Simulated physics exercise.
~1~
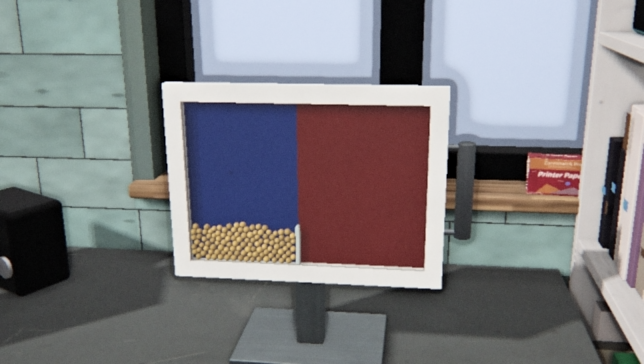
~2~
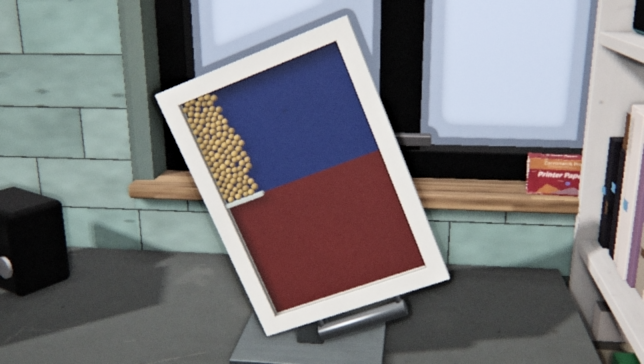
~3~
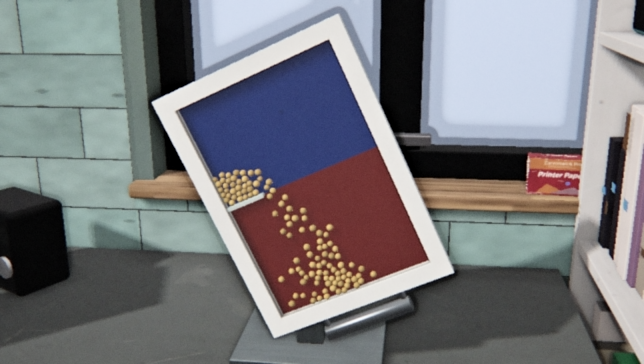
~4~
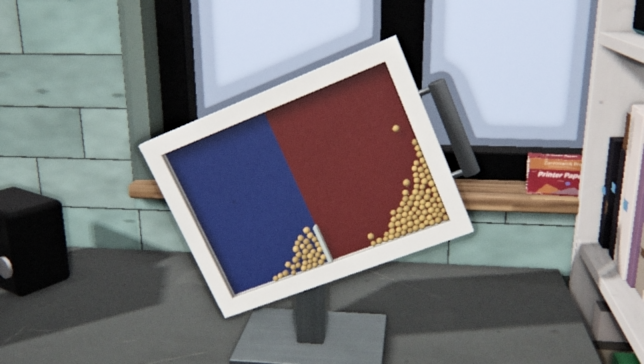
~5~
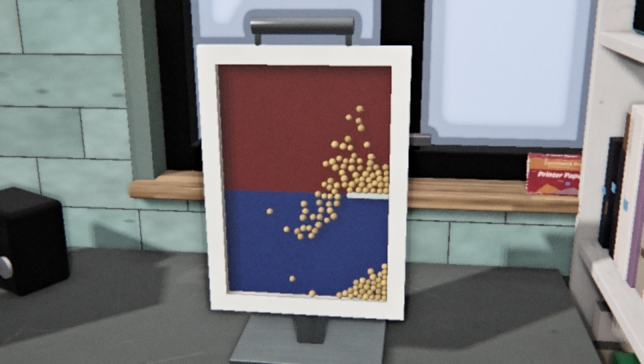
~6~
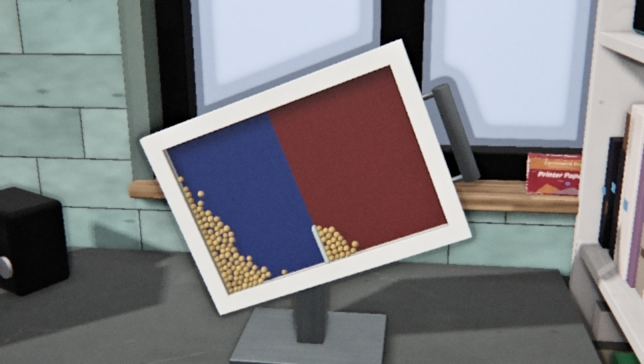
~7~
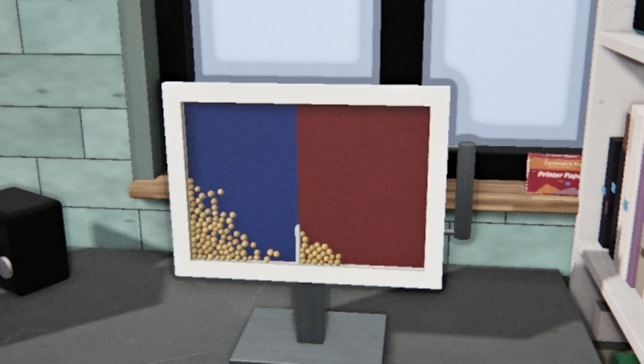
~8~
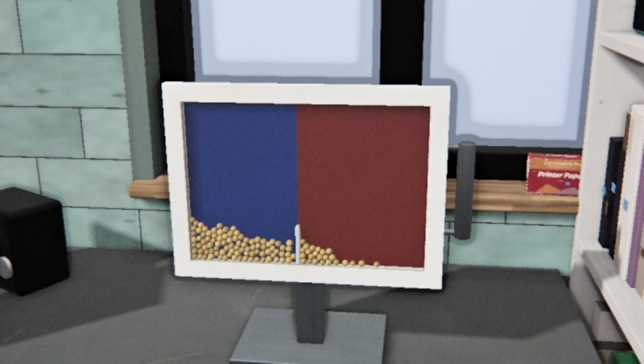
White-framed blue and red box on a stand tilting one way, then the other and back level, beads settling mostly in blue.
